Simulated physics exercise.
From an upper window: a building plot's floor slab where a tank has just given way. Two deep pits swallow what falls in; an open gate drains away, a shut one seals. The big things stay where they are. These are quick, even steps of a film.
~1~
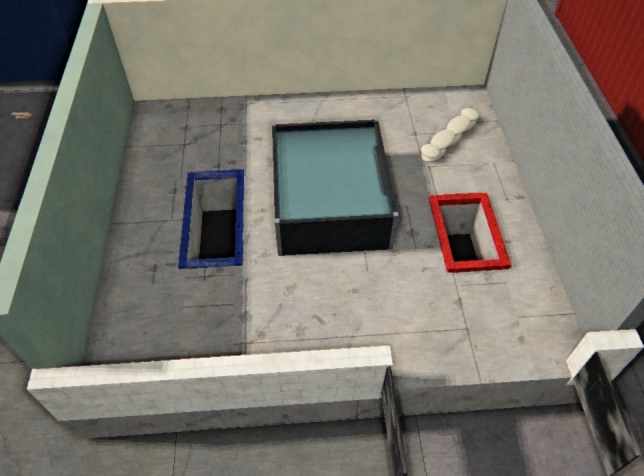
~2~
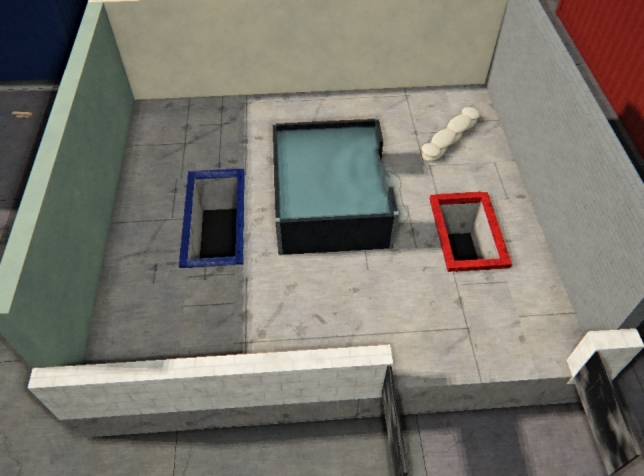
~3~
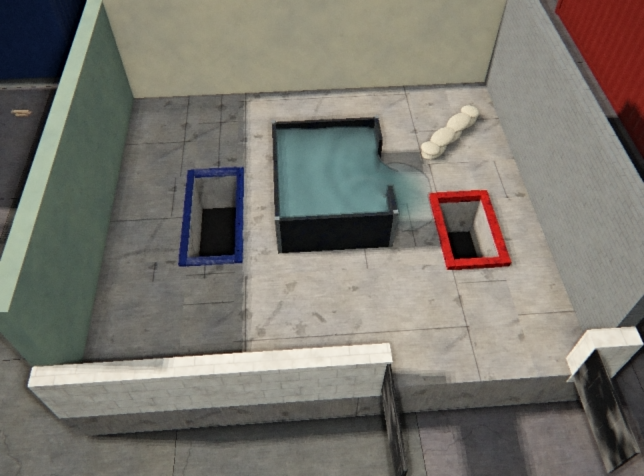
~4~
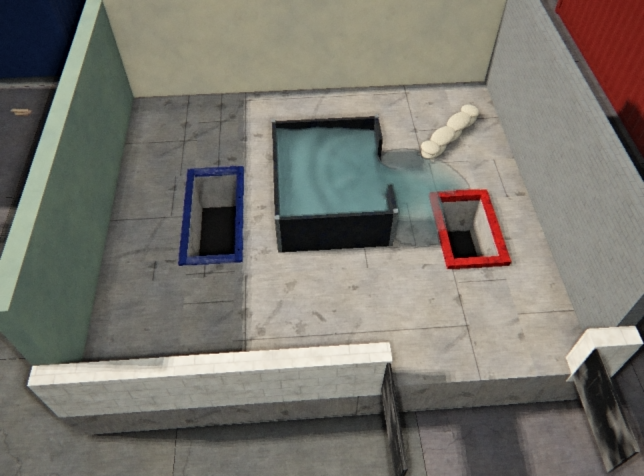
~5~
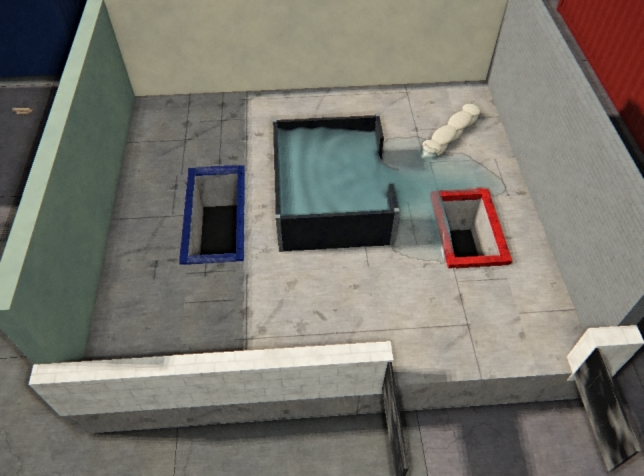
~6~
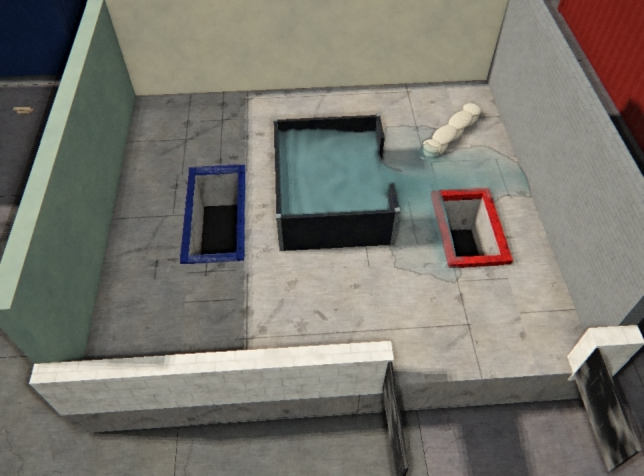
At first, teal water sits still in a dark tank between a blue-rimmed pit and a red-rimmed pit. Then a gap opens in the tank's right side and water pours out across the pale floor, spreading around the red-rimmed pit and past the white lumpy barrier toward the right wall.
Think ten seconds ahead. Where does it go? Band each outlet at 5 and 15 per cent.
The gate takes above 15 %; the blue pit takes not even 5 %; the red pit takes above 15 %.
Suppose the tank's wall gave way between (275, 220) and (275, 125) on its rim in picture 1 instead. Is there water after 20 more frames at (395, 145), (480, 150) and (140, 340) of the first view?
In that order: Not flooded, not flooded, flooded.
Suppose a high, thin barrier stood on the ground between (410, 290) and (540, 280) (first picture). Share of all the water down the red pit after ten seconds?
Roughly, in per cent: Red 20.
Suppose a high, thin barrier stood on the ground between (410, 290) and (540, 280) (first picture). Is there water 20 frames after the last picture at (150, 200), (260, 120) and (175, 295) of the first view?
As listed: Clear, no water, clear.
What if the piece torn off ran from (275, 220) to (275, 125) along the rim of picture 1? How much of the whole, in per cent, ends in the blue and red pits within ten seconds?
Roughly, in per cent: Blue 60, red 0.
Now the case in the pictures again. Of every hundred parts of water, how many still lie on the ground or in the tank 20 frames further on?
Some 80 per cent.
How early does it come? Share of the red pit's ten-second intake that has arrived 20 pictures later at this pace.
Near 85 in a hundred.
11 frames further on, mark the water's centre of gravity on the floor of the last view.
I would point to (384, 186).
A moment on, water covers 20 % of the floor; the gate 0 %, the blue pit 0 %, the red pit 8 %.
Next, water covers 30 % of the floor; the gate 1 %, the blue pit 0 %, the red pit 13 %.
Then, water covers 35 % of the floor; the gate 4 %, the blue pit 0 %, the red pit 17 %.
Later, water covers 65 % of the floor; the gate 11 %, the blue pit 0 %, the red pit 19 %.
In the end, water covers 85 % of the floor; the gate 21 %, the blue pit 0 %, the red pit 19 %.
